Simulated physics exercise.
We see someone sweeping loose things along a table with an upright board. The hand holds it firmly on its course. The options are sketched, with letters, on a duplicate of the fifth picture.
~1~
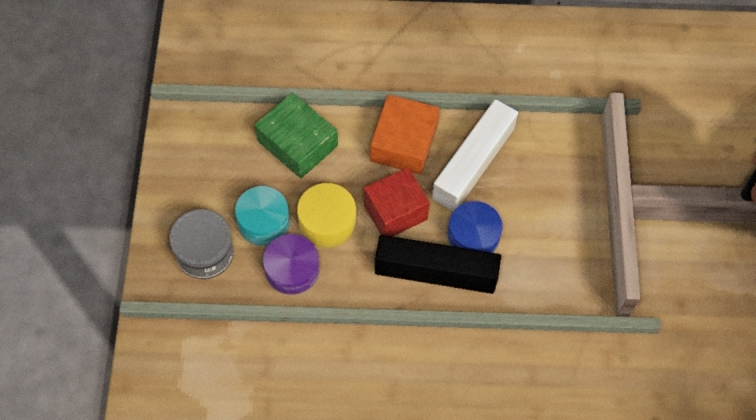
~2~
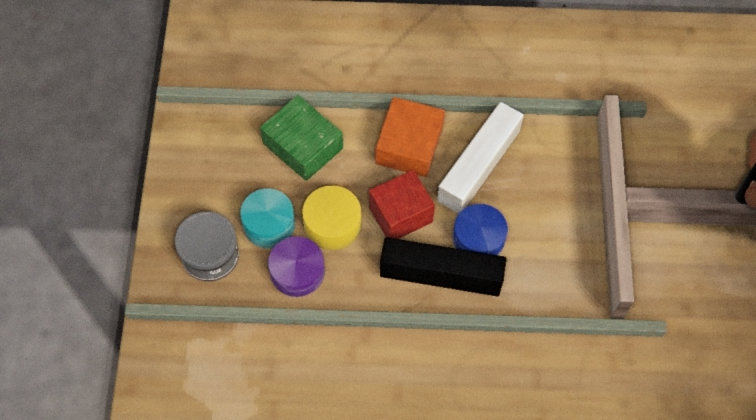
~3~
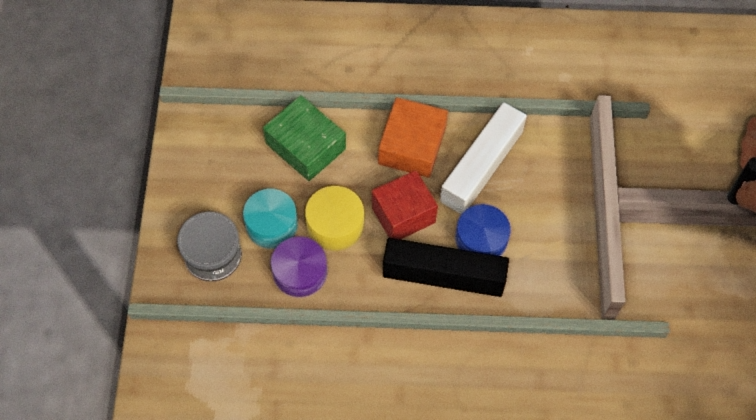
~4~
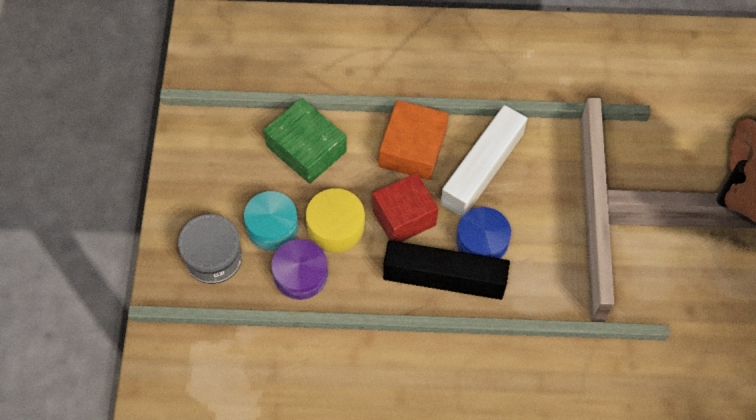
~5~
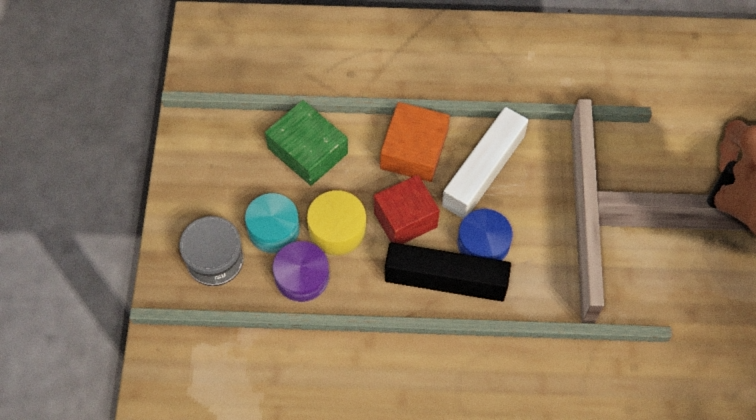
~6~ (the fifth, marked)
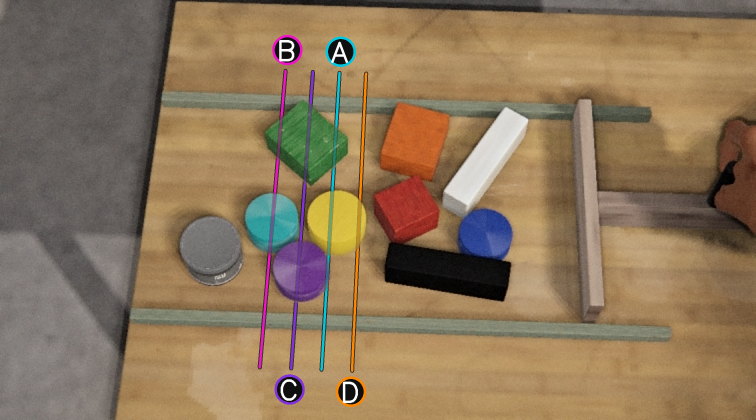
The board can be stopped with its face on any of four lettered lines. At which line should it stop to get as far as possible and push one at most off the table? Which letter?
It should halt at C.
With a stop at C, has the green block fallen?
No.
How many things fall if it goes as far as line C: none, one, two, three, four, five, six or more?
One.
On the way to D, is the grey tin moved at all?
Yes.
On the marked copy, A at (331, 211); B at (274, 209); C at (303, 210); D at (360, 212).
With C. Early on, board (488, 194); orange block (408, 141); black stick (416, 273).
Further on, board (383, 190); grey tin (170, 262); turquoise tin (186, 212).
At the end, board (307, 188); grey tin over the edge; turquoise tin (152, 207); one fallen.
As for the rest, A is within the limit but short; B drops three; D is within the limit but short.
